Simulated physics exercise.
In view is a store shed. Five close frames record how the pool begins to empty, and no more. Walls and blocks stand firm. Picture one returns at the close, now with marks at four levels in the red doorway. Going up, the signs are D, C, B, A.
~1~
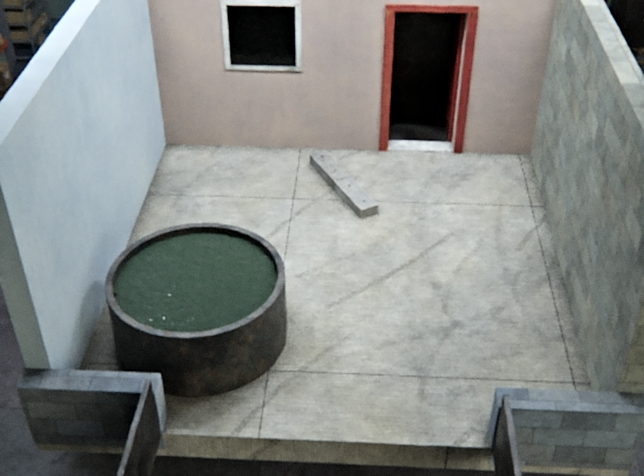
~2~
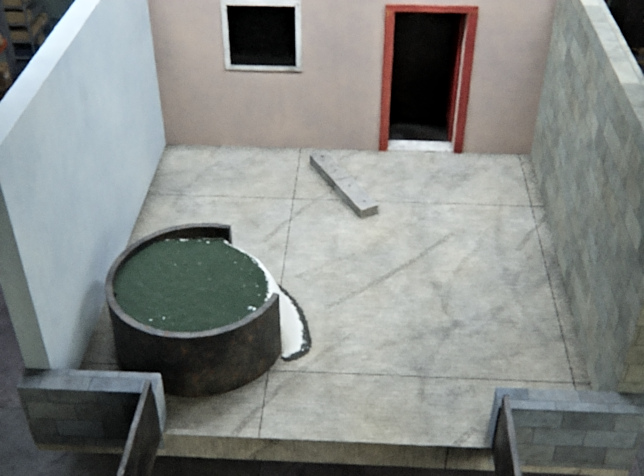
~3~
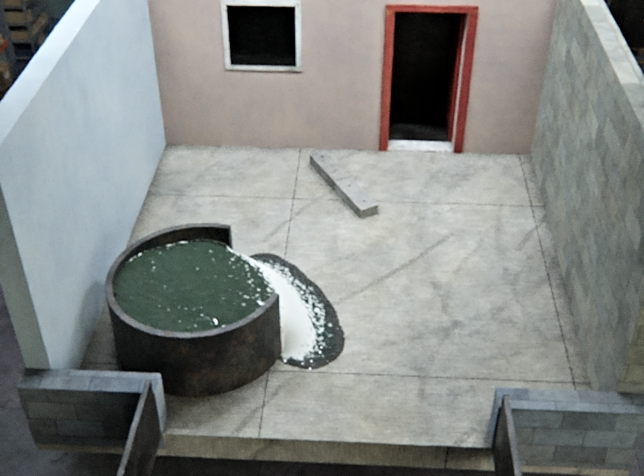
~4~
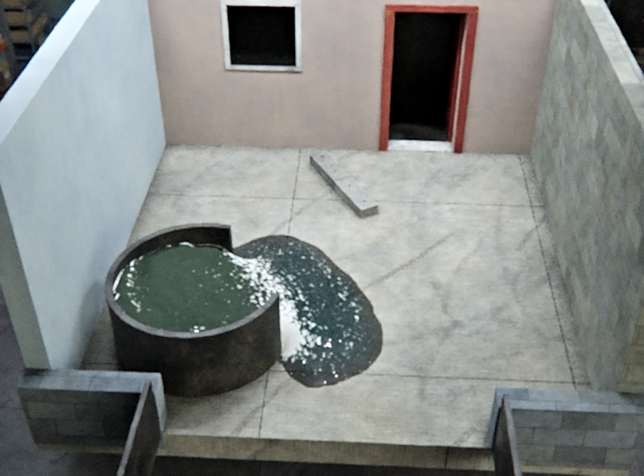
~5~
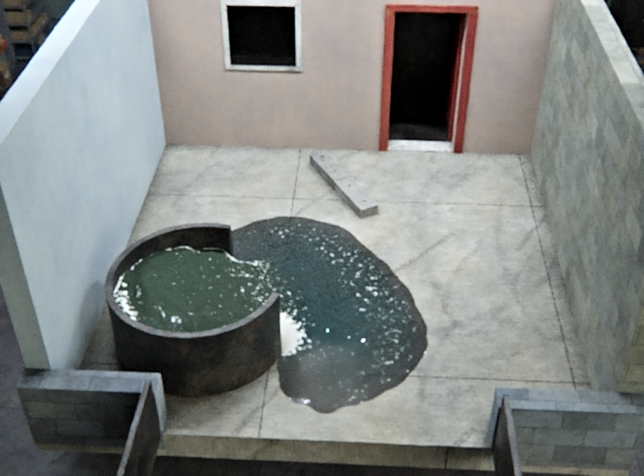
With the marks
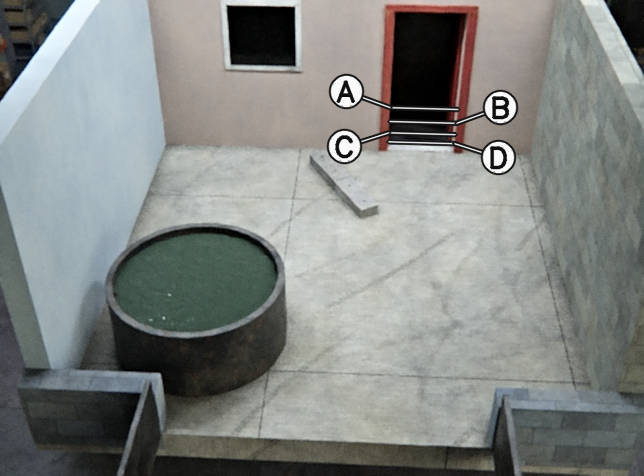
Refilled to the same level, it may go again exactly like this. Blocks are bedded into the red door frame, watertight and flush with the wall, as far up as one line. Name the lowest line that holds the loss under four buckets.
I would pick mark D.
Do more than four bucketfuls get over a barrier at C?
No.
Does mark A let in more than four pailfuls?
No.
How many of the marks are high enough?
All of the four.
In white, A at (424, 108); B at (423, 122); C at (422, 133); D at (421, 142); from the bottom up D, C, B, A.
If A is chosen, nothing gets over.
If B is chosen, nothing gets over.
If C is chosen, nothing gets over.
If D is chosen, a splash gets over, under a bucket.
